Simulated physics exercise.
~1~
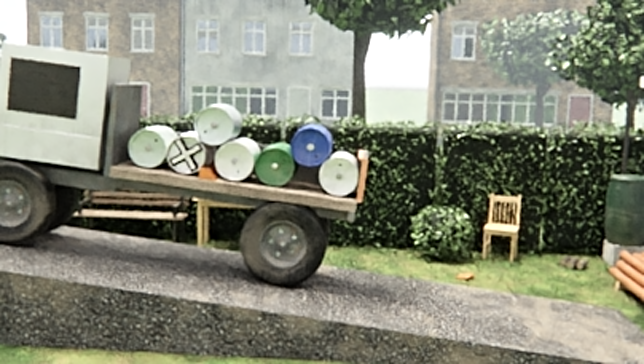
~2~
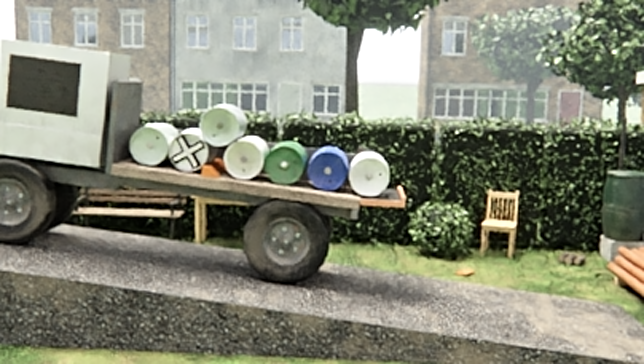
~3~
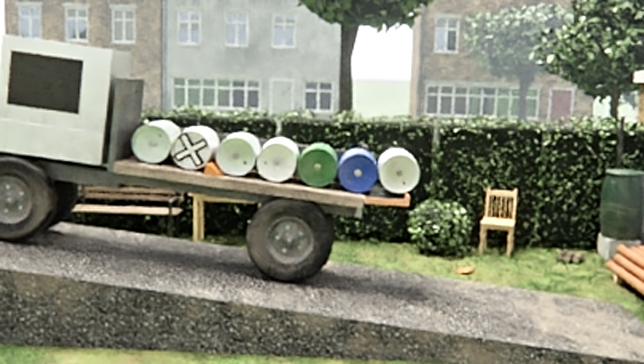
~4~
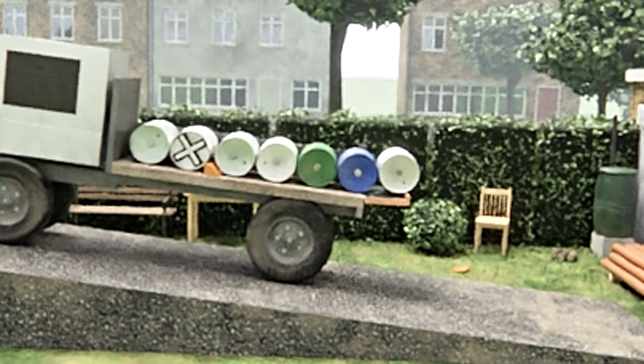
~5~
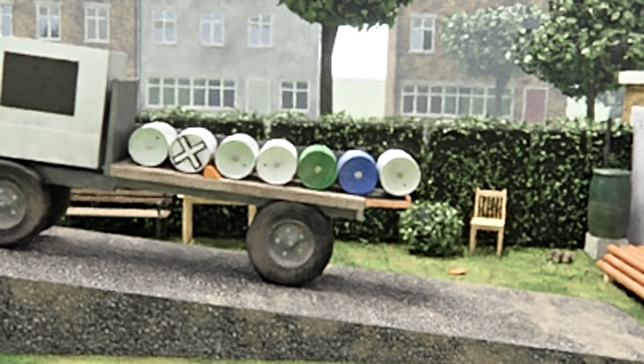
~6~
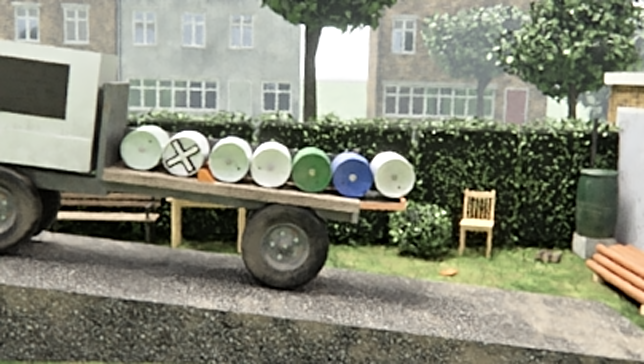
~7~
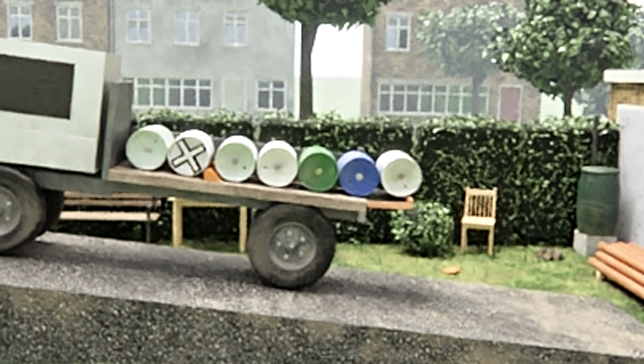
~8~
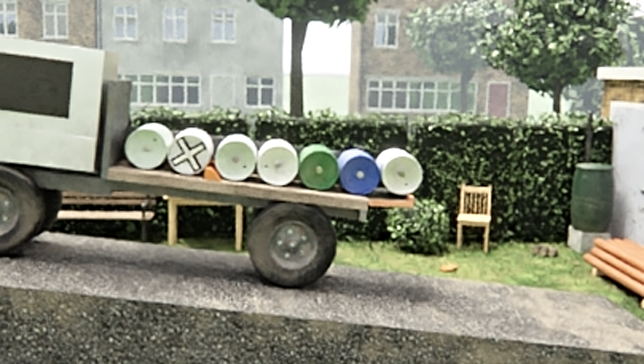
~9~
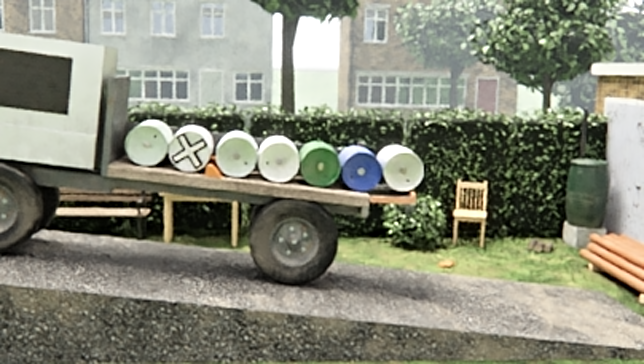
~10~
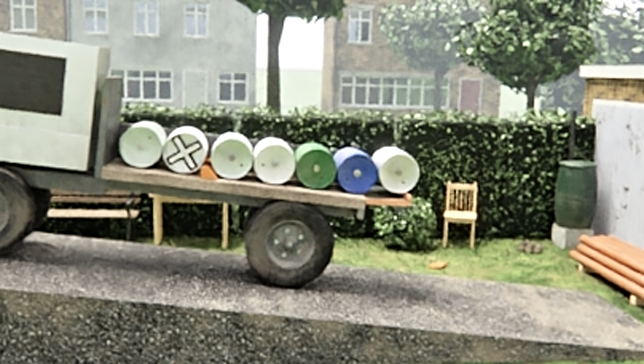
On a sloping truck bed, stacked drums roll right into a row and stay aboard.
